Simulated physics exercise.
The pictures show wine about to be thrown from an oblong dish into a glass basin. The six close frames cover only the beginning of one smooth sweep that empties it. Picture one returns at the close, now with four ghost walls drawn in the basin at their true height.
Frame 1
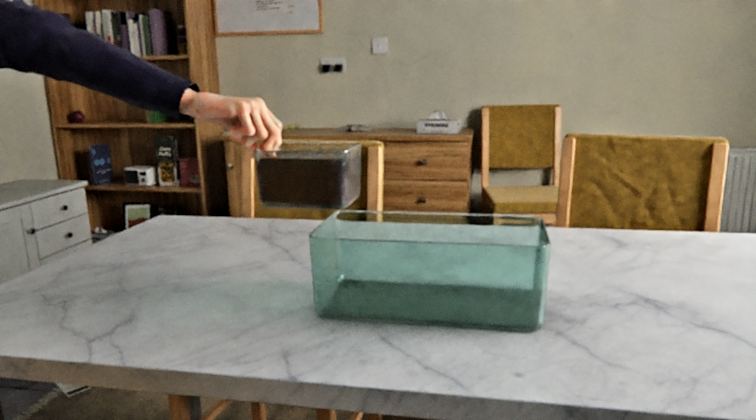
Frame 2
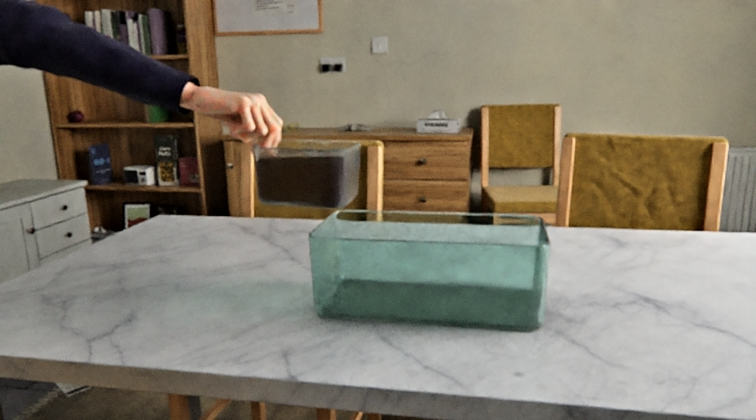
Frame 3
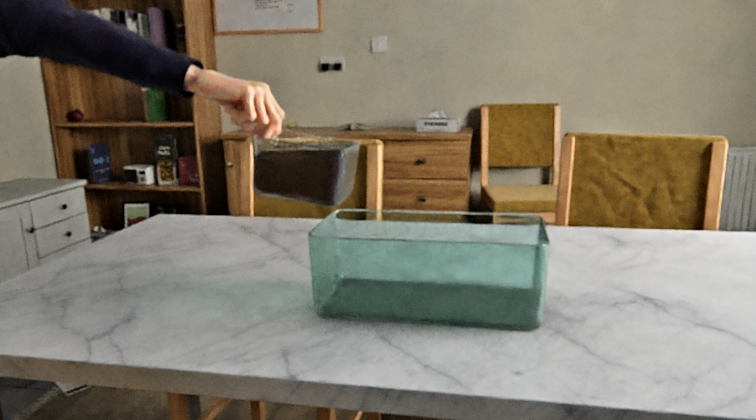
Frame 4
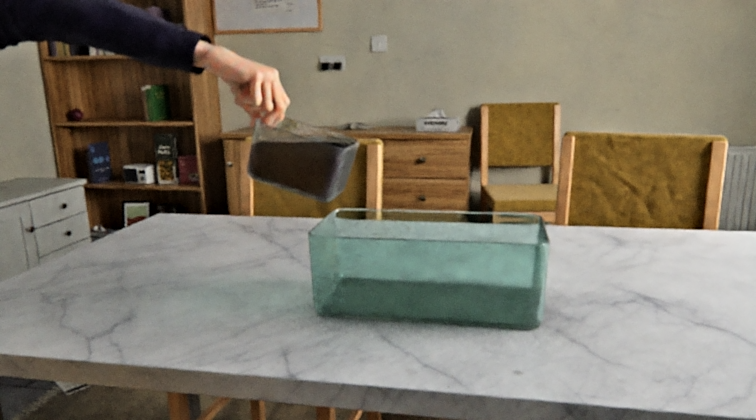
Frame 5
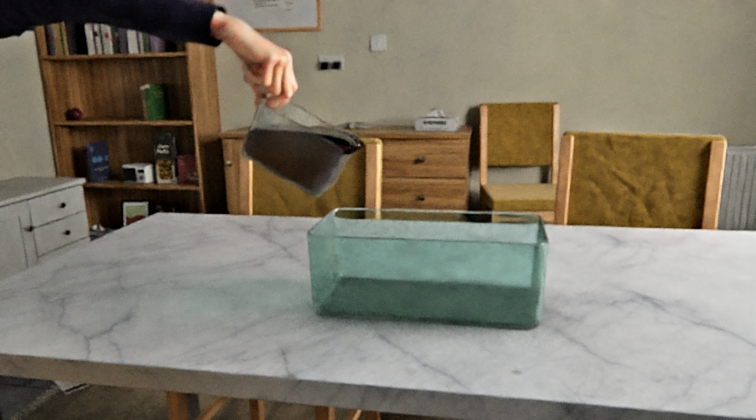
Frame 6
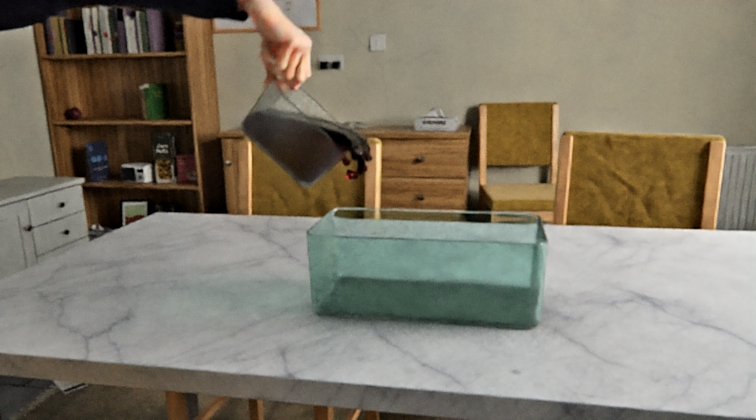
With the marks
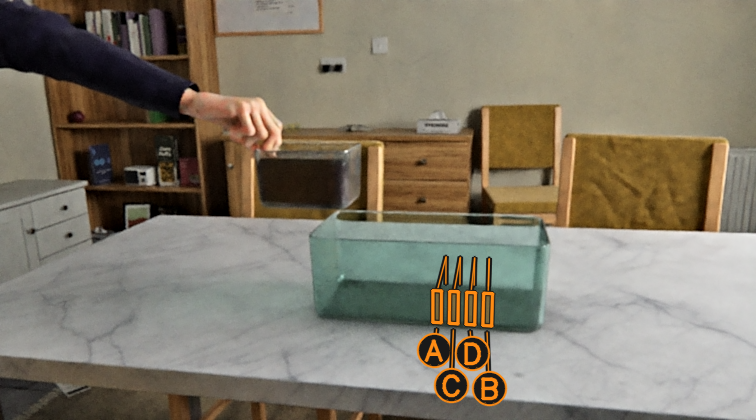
A hand reaching in from the left holds a clear oblong dish of dark liquid above a marble-topped table, seen from a fixed, slightly raised view across the room. A green-tinted glass basin sits on the table below and to the right, before mustard chairs, wooden drawers and a bookcase. The hand rises and tilts the dish rightward, slightly then steeply, and dark red drops spill over its lip.
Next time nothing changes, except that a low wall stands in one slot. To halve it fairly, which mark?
Choose A.
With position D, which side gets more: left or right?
The left one.
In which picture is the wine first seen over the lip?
Picture 4.
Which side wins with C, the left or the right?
The left one.
In orange, A at (436, 328); B at (487, 332); C at (453, 329); D at (470, 331).
If A is chosen, about 51 % ends left of the wall and 47 % right of it; 3 % is lost outside.
If B is chosen, about 87 % ends left of the wall and 10 % right of it; 3 % is lost outside.
If C is chosen, about 80 % ends left of the wall and 17 % right of it; 3 % is lost outside.
If D is chosen, about 87 % ends left of the wall and 8 % right of it; 6 % is lost outside.
